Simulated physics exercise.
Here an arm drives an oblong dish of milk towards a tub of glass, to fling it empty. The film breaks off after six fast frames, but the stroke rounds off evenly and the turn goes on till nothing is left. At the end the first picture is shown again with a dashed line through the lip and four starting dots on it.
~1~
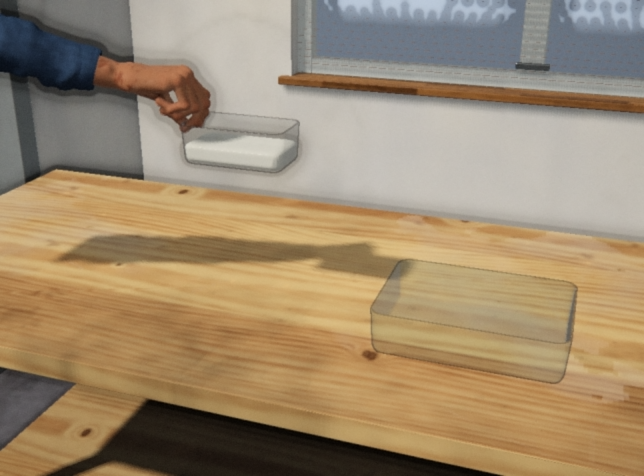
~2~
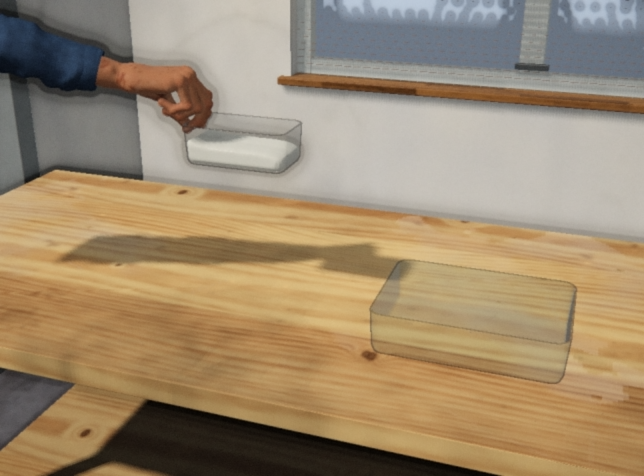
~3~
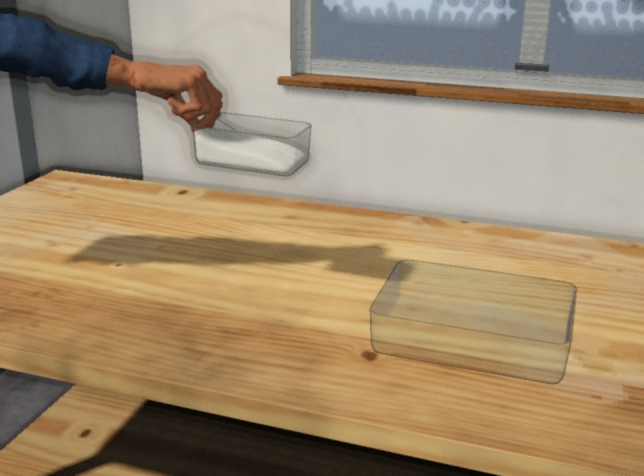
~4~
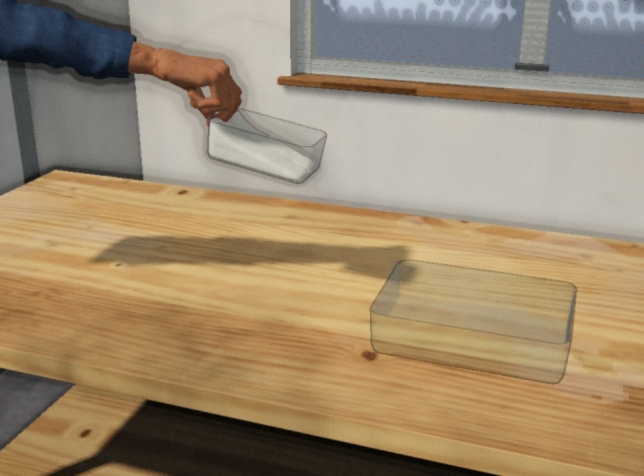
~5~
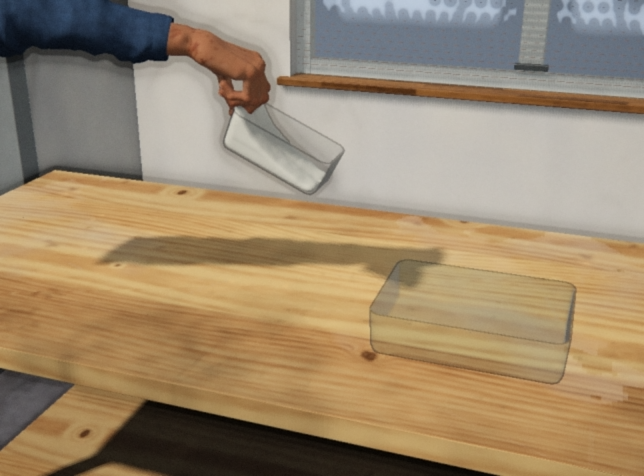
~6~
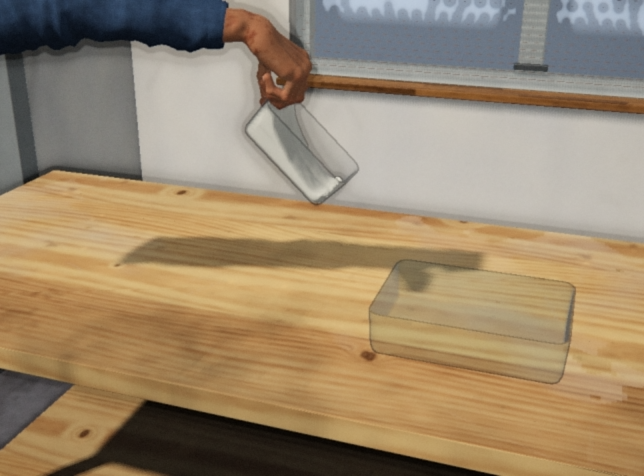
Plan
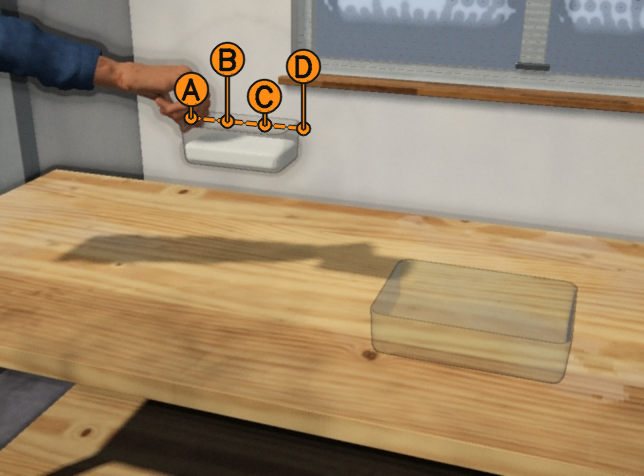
Arm in a blue sleeve moving a clear dish of milk rightward above a wooden table, tilting it near a glass tub.
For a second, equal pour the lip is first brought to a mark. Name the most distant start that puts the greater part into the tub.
Use dot C.
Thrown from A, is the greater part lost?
Yes, it does.
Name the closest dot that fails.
Here it is dot B.
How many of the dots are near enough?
Two of the four.
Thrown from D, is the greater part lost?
No.
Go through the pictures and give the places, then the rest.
The first frame shows upright, lip at (290, 127); tub from (372, 348) to (564, 382); nothing has left yet.
The second frame shows upright, lip at (293, 128); nothing has left yet.
The third frame shows upright, lip at (302, 130); nothing has left yet.
The fourth frame shows tipped about 10°, lip at (319, 140); nothing has left yet.
The fifth frame shows tipped about 24°, lip at (337, 156); milk is over the rim, down to (249, 107).
The sixth frame shows tipped about 43°, lip at (352, 175); nothing has left yet.
In orange, A at (191, 117); B at (227, 121); C at (264, 124); D at (303, 128).
For dot A, about 0 % lands in the tub, 99 % falls short.
For dot B, about 19 % lands in the tub, 77 % falls short and 4 % goes beside or beyond.
For dot C, about 66 % lands in the tub, 17 % falls short and 17 % goes beside or beyond.
For dot D, about 72 % lands in the tub, 5 % falls short and 23 % goes beside or beyond.
